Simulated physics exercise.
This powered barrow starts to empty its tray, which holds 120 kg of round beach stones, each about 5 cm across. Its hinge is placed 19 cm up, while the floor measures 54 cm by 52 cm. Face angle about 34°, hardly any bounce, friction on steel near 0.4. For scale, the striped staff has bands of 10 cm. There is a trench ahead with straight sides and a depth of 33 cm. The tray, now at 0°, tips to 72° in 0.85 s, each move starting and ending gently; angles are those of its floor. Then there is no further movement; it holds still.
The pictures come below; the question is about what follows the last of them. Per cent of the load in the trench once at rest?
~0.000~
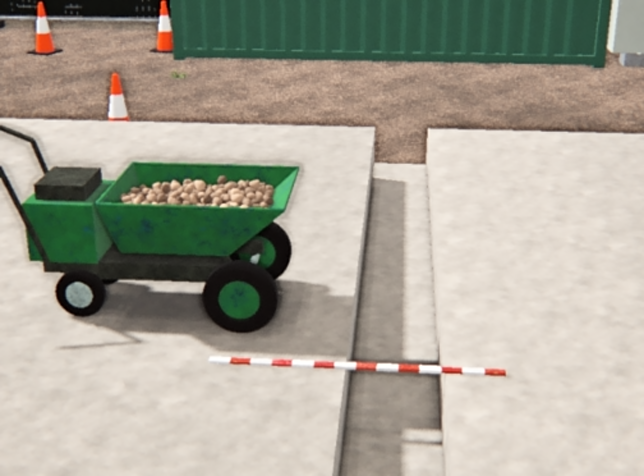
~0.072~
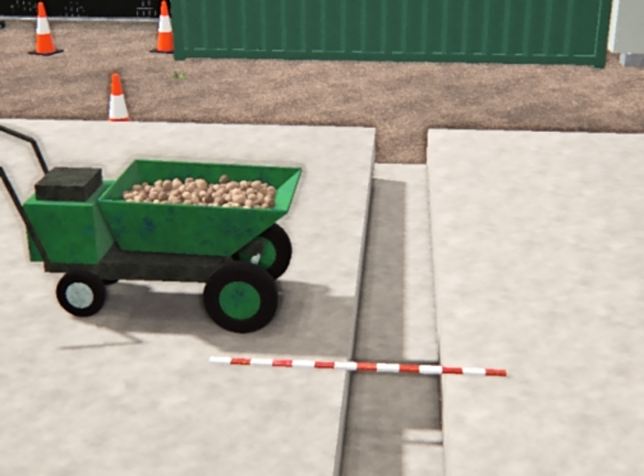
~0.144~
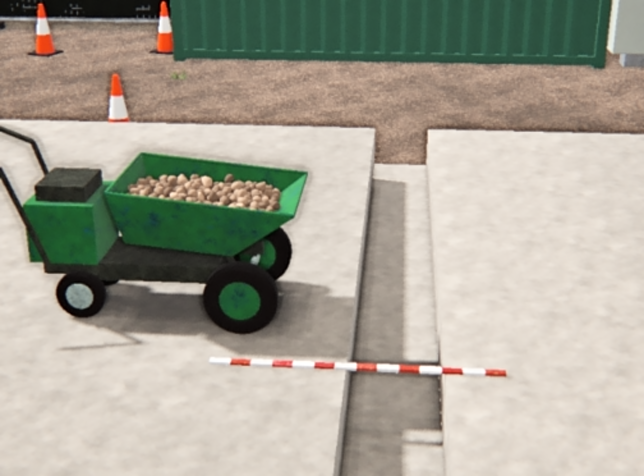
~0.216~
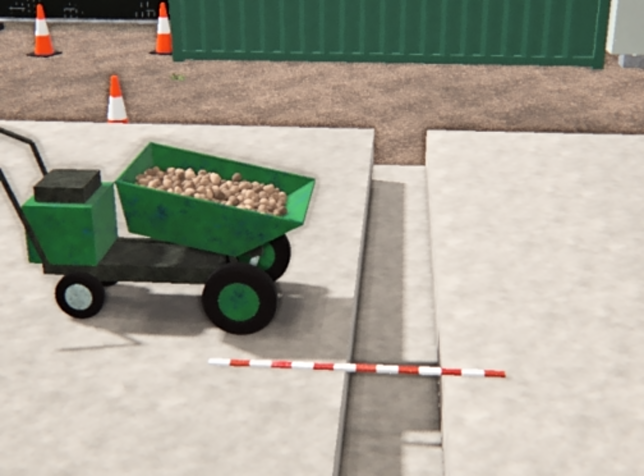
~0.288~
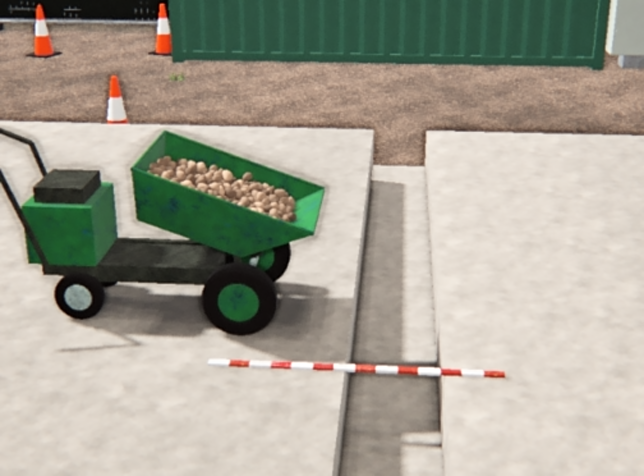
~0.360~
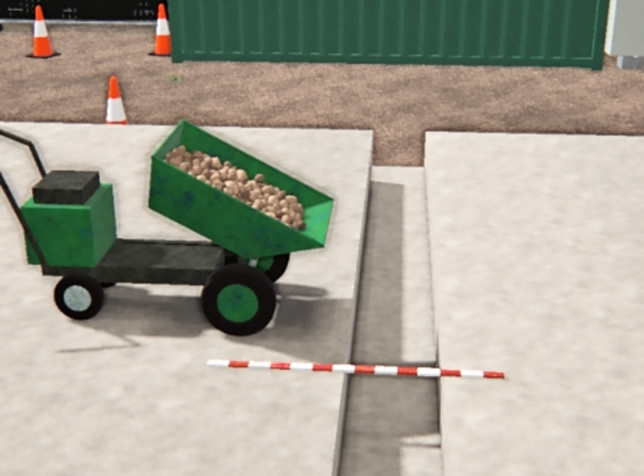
About 100 %.
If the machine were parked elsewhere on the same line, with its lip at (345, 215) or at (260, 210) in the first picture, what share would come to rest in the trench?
About 45 per cent first, then about 90 per cent.
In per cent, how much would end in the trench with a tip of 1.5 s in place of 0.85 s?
Something close to 100 per cent.
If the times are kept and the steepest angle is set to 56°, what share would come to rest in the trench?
Then close to 100 per cent.
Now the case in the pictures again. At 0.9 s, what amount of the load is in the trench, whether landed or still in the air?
Roughly 50 percent of the load.
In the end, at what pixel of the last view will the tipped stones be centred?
The stones end up centred near (404, 358).
After 0.6 s the floor is at 61°; 100 % in the tray; the foremost stones are at (342, 270).
After 0.9 s the floor is at 72°; 51 % in the tray, 49 % in the trench; the foremost stones are at (426, 356).
After 1.3 s the floor is at 72°; 3 % in the tray, 97 % in the trench; the foremost stones are at (442, 348).
After 3.2 s the floor is at 72°; 0 % in the tray, 100 % in the trench; the foremost stones are at (453, 355).
